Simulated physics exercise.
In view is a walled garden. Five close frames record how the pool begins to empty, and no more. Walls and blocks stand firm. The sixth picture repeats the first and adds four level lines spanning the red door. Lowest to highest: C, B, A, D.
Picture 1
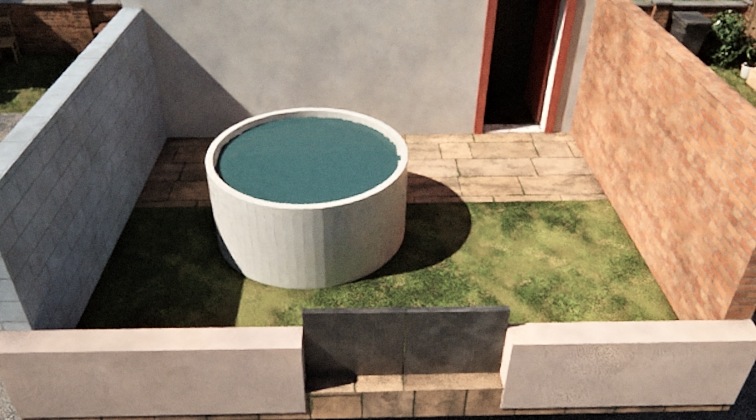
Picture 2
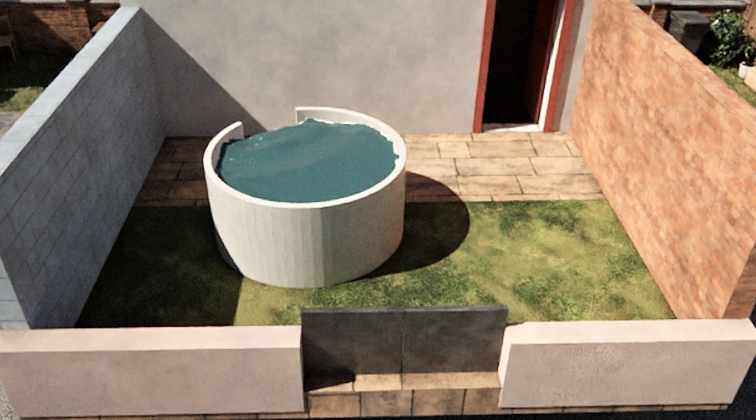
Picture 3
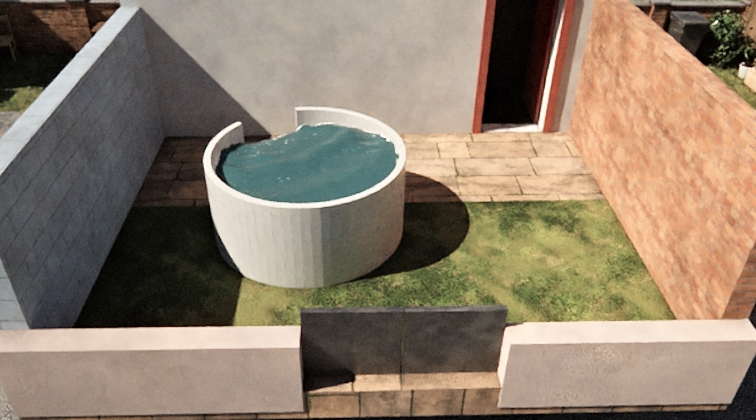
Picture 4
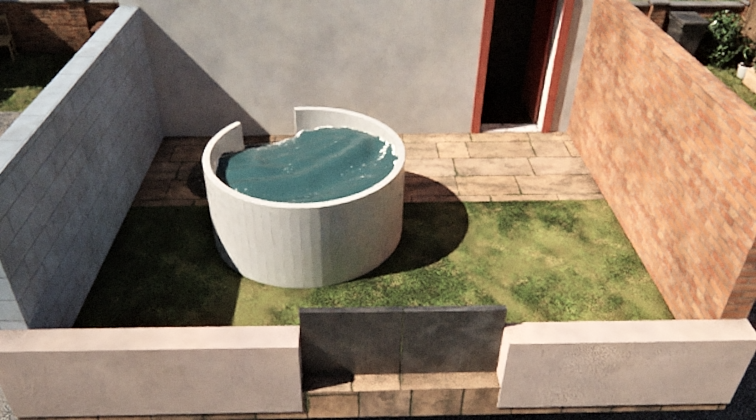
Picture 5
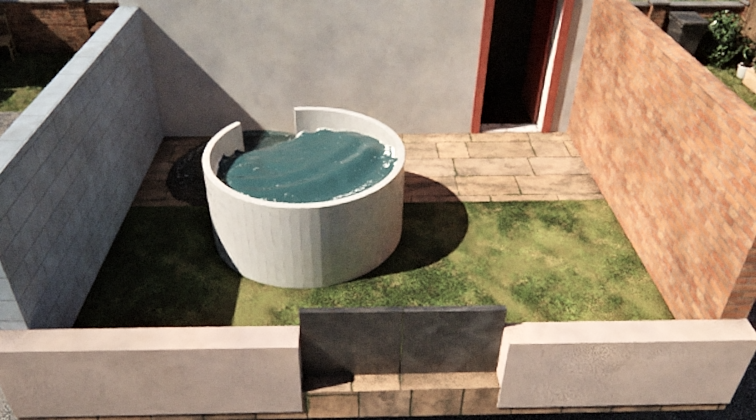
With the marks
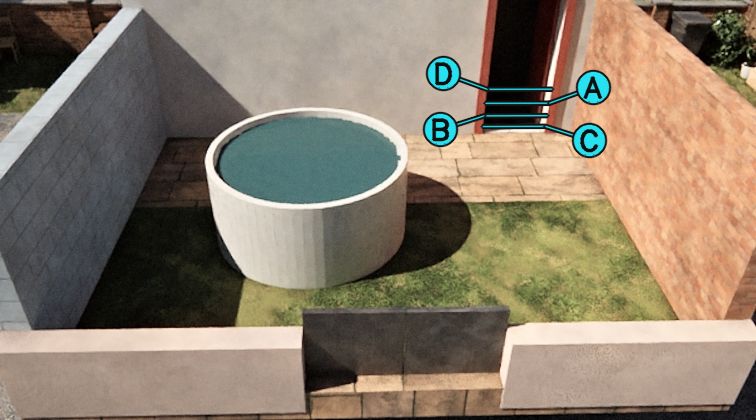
A round pool's back wall opens and its water sloshes, spreading onto the paving behind.
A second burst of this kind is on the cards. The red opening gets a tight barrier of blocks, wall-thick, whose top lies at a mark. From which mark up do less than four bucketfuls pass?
Line C.
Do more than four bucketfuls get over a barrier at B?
No, not at all.
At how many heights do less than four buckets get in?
All of them.
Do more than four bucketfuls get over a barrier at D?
No, that is safe.
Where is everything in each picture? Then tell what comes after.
Water in the pool at rest, its middle at (308, 158); foot of the red doorway at (513, 133); shut gate at (405, 321).
Water covers 1 % of the ground, its front hidden from here.
Water covers 3 % of the ground, its front hidden from here.
Water covers 7 % of the ground, its front hidden from here.
Water covers 12 % of the ground and shows as far out as (220, 137).
On the marked copy, A at (517, 103); B at (515, 115); C at (514, 126); D at (519, 89); from the bottom up C, B, A, D.
With A, nothing gets over.
With B, nothing gets over.
With C, a splash gets over, under a bucket.
With D, nothing gets over.
